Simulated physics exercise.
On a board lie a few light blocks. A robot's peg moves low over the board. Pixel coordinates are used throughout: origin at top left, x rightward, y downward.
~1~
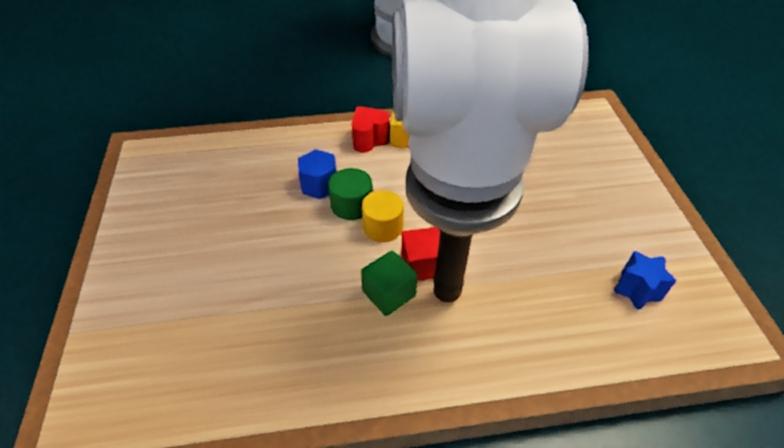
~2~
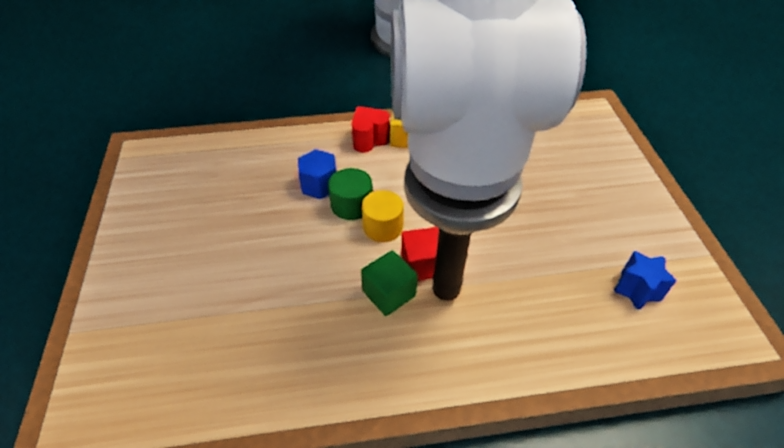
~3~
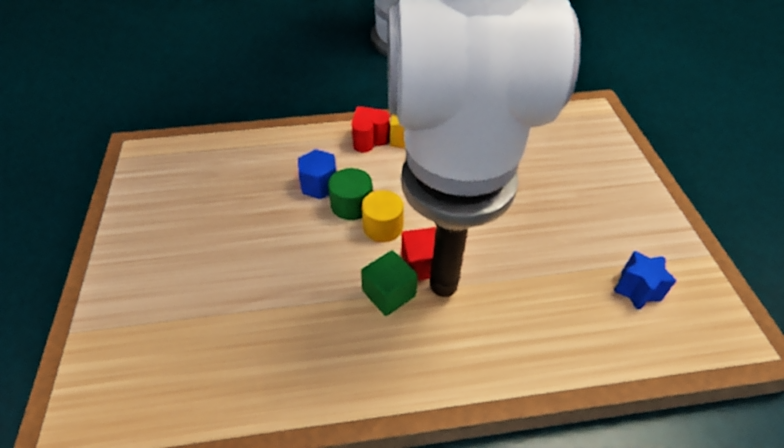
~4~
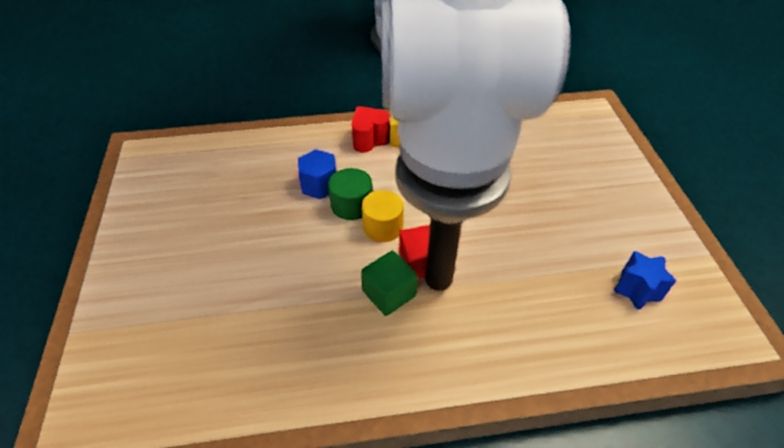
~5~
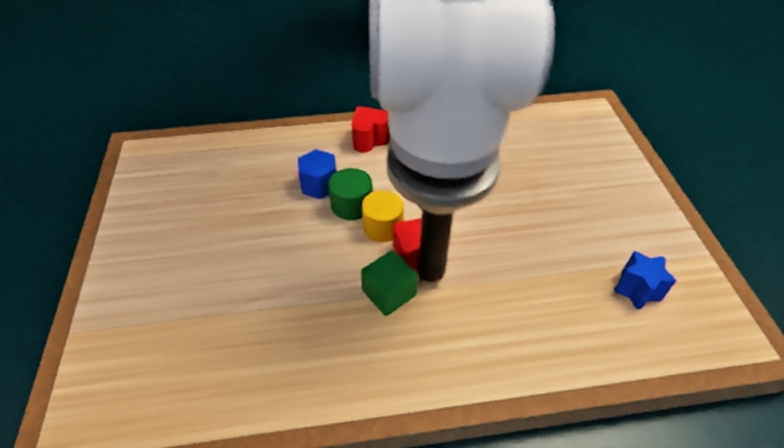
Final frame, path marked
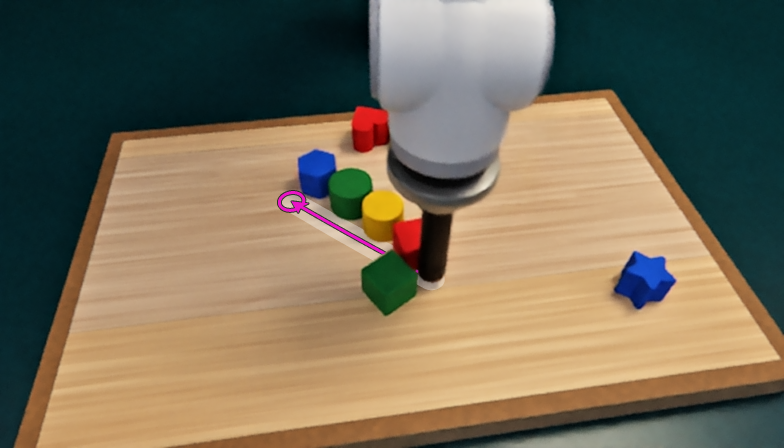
A white robot arm with a dark peg reaches over a light wooden board with a brown rim, seen from above at an angle by a still camera. Blue, green, yellow and red blocks form a loose diagonal, with a green cube near the peg, a red block behind and a blue star at right. The peg barely moves, then slides slightly left and away, nudging the red block.
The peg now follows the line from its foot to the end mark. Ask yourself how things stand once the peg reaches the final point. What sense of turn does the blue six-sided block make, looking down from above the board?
From overhead, the rotation is counterclockwise.
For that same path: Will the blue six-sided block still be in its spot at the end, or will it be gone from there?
That block gets shifted.
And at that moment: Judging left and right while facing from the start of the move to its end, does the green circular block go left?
No.
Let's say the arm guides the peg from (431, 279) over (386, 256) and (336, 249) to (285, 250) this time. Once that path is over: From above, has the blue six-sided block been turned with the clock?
Answer: No.
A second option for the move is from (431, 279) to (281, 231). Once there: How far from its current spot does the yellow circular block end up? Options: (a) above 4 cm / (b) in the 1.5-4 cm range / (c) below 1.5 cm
The one that fits is b, in the 1.5-4 cm range.
Path on the board, from (431, 279) directly to (292, 201).
The first path, step by step. One third of the way, peg at (379, 244); blue six-sided block at (303, 155), turned 35° anticlockwise; green circular block at (344, 157); yellow circular block at (375, 176); red four-sided block at (380, 204), turned 20° clockwise.
Two thirds of the way, peg at (332, 219); blue six-sided block at (303, 155), turned 35° anticlockwise; green circular block at (345, 152); yellow circular block at (380, 166); red four-sided block at (374, 195), turned 45° clockwise.
At the end, peg at (290, 195); blue six-sided block at (303, 155), turned 35° anticlockwise; green circular block at (345, 152); yellow circular block at (380, 166); red four-sided block at (374, 195), turned 45° clockwise.
